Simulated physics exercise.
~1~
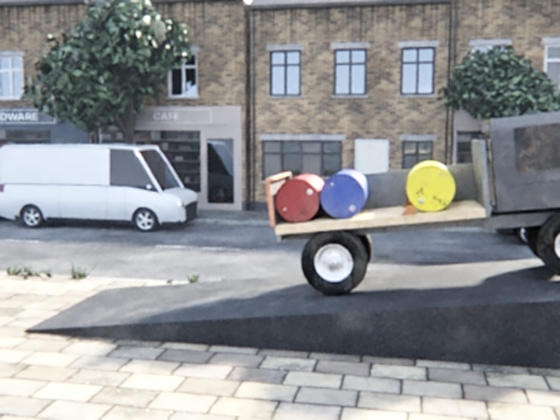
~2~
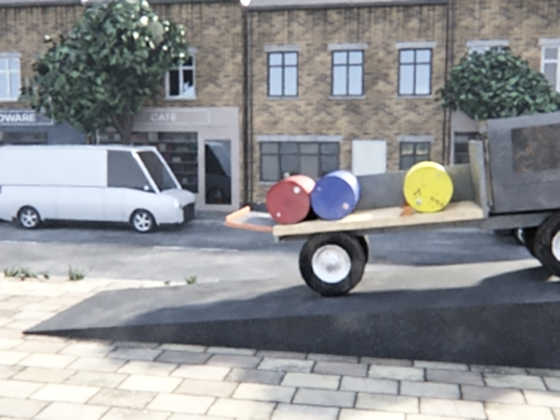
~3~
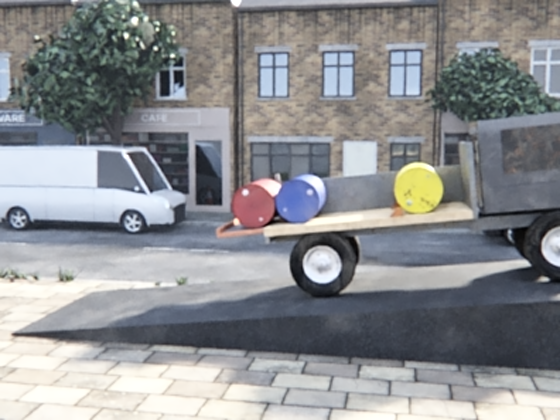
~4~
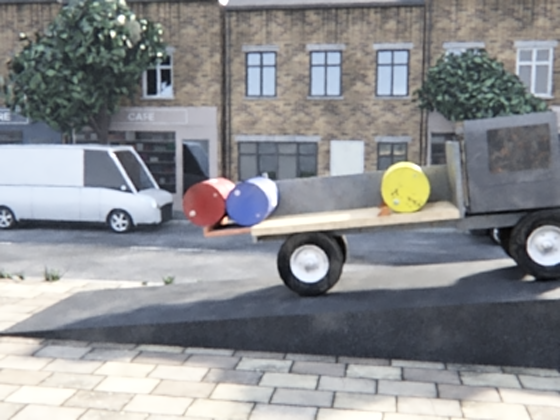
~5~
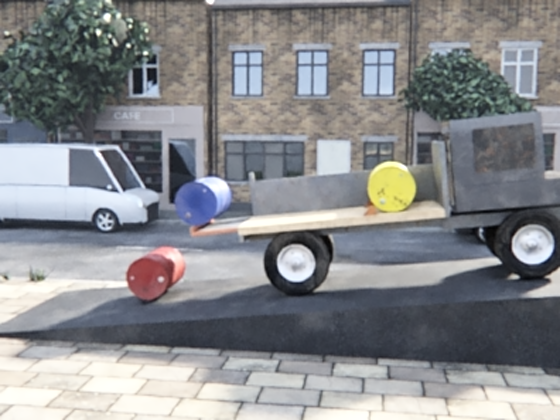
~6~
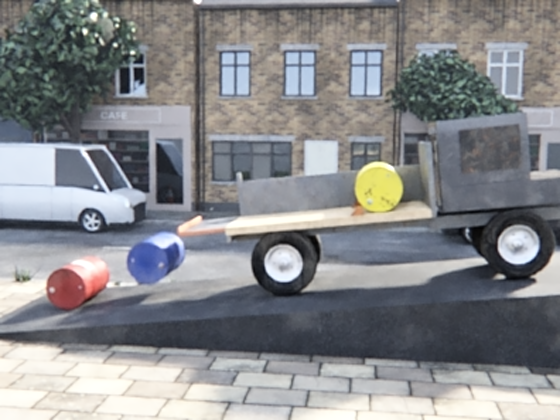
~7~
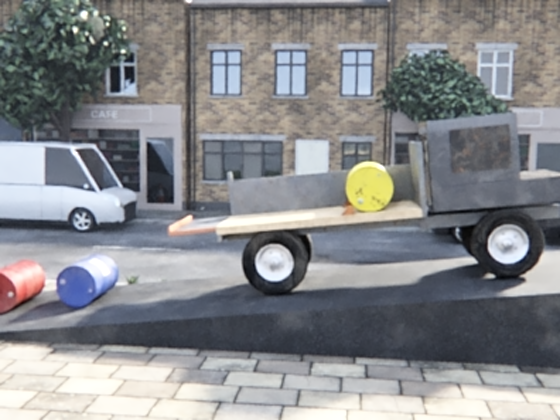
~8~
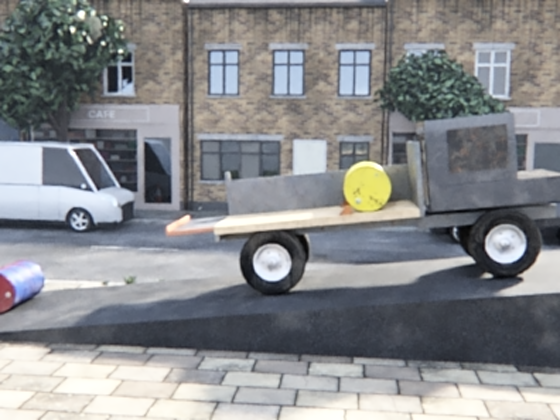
The clip shows a pick-up parked on a slope as its tailgate drops open and a red drum, then a blue one, roll left off the bed onto the ground and continue toward the left edge, while a yellow drum stays on the bed.
